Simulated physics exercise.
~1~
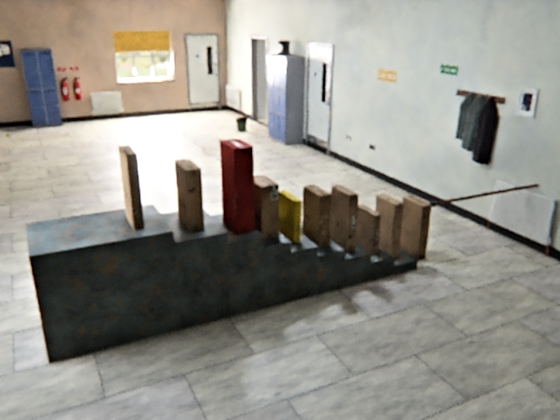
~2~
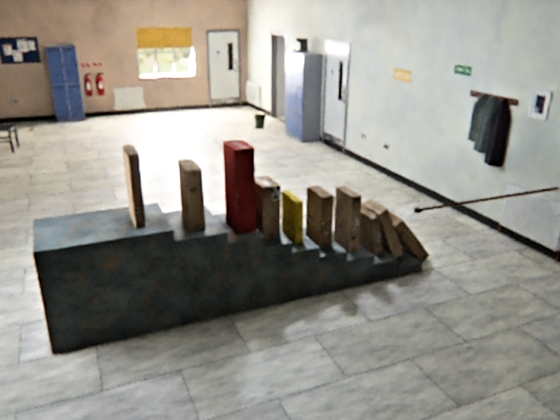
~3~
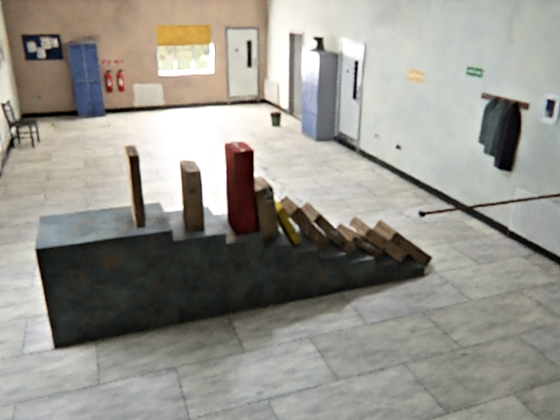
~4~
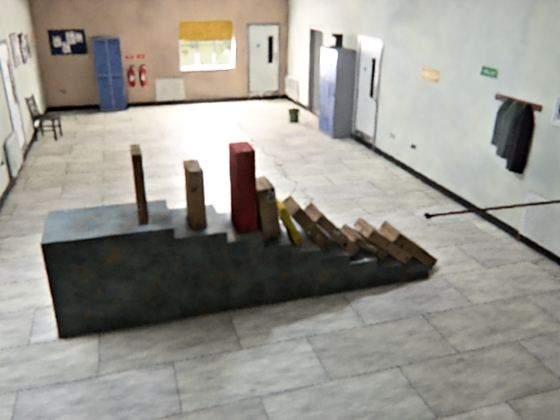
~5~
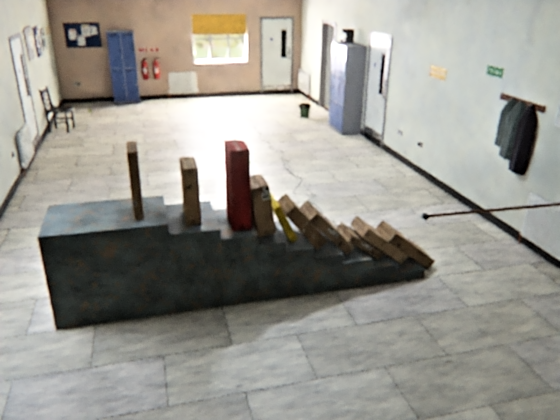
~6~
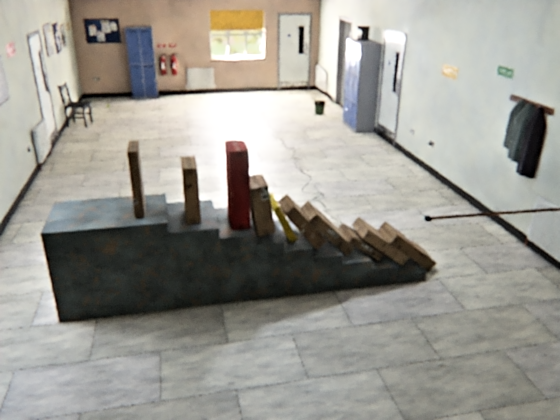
In a bright, tiled hall with lockers and a coat hanging on the right wall, a row of upright cartons climbs a dark flight of low steps. A thin pole reaches in from the right toward the lowest carton, which tips to the left against its neighbours. The lean passes up the row, carton after carton, until the yellow one tilts as well. There the collapse stops short of the tall red carton, which stays in its place. The lower cartons rest slanted against one another, while the red one and those above it remain standing as the view drifts slightly.
